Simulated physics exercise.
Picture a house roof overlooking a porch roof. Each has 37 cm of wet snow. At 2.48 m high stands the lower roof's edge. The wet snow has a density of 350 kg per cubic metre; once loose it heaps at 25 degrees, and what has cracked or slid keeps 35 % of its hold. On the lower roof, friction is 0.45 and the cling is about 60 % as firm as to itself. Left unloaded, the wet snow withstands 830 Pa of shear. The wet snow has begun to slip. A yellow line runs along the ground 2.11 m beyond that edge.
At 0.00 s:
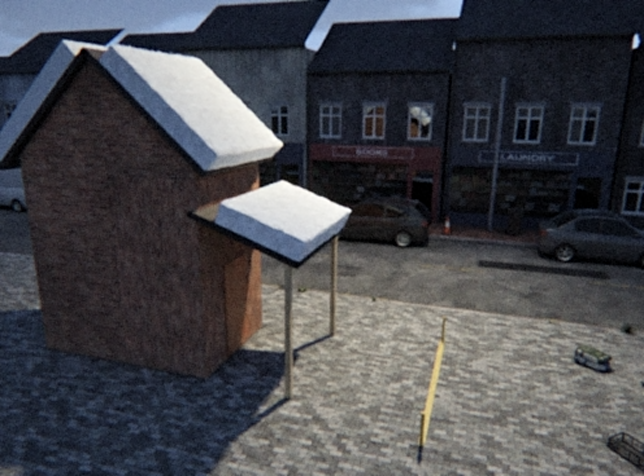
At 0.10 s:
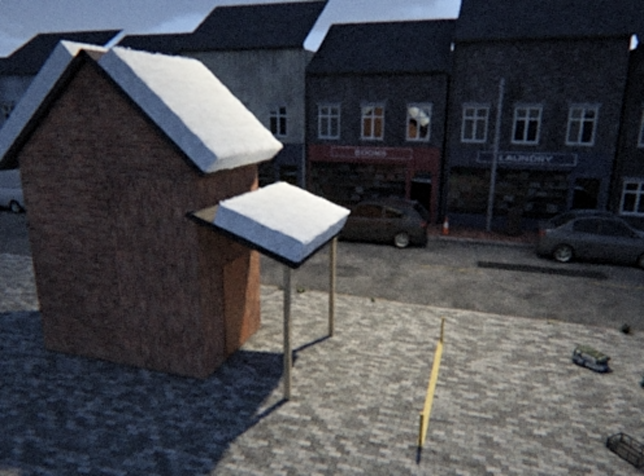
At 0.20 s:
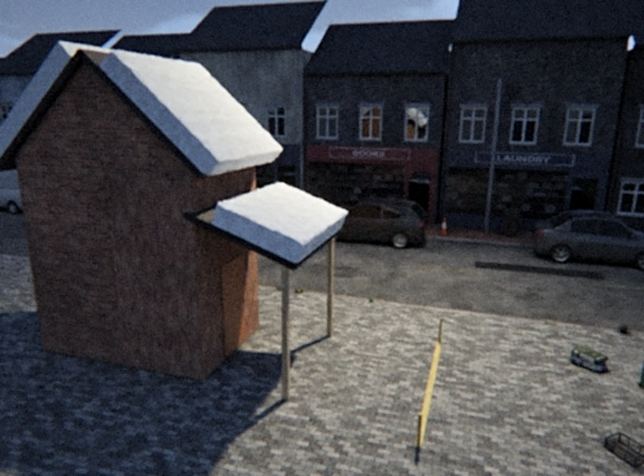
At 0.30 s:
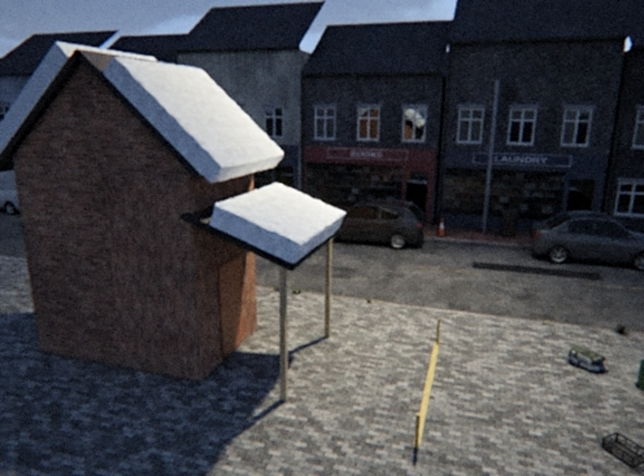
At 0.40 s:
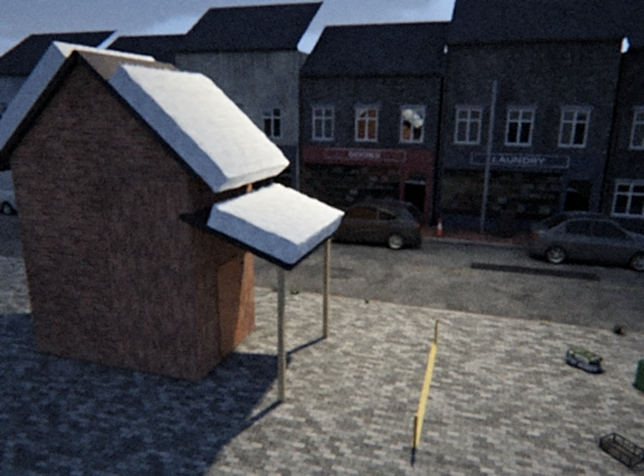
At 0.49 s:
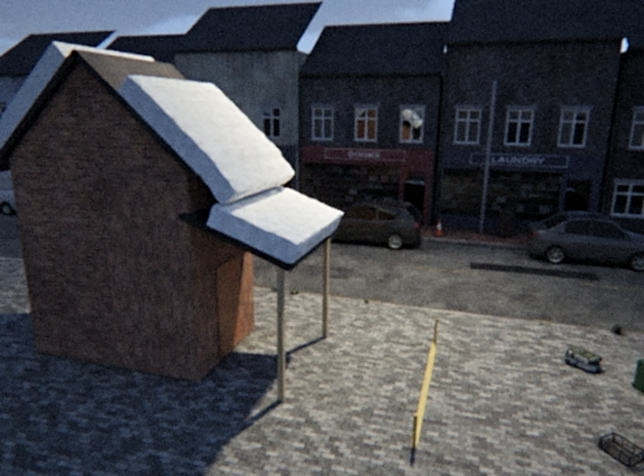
On a dim paved street, a snow slab on a brick building's roof slides down rightward over the snow-covered porch roof, slowly at first.
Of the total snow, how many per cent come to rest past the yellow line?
24 per cent.
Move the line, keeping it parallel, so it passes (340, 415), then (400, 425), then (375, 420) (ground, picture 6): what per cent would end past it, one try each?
In order, some 60, 30 and 40 percent would end past it.
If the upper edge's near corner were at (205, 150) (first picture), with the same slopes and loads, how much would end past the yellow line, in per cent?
I'd put it at close to 35 percent.
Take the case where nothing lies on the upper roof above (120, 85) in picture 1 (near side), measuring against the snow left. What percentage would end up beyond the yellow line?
12 %.
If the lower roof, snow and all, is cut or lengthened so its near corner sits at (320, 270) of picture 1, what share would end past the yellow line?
In that case some 18 per cent.
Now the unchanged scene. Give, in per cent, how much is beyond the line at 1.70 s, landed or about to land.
Roughly 2 per cent.
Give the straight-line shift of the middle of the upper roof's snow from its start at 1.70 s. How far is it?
Roughly 4.6 m.
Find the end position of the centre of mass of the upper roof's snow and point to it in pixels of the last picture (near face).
Estimated pixel: (390, 397).
After 1.05 s, none is below the lower edge and 0 % is past the line.
After 1.70 s, 54 % is below the lower edge and 2 % is past the line.
After 2.35 s, 78 % is below the lower edge and 24 % is past the line.
After 3.00 s, 78 % is below the lower edge and 24 % is past the line.
After 3.50 s, at the end, 78 % is below the lower edge and 24 % is past the line.
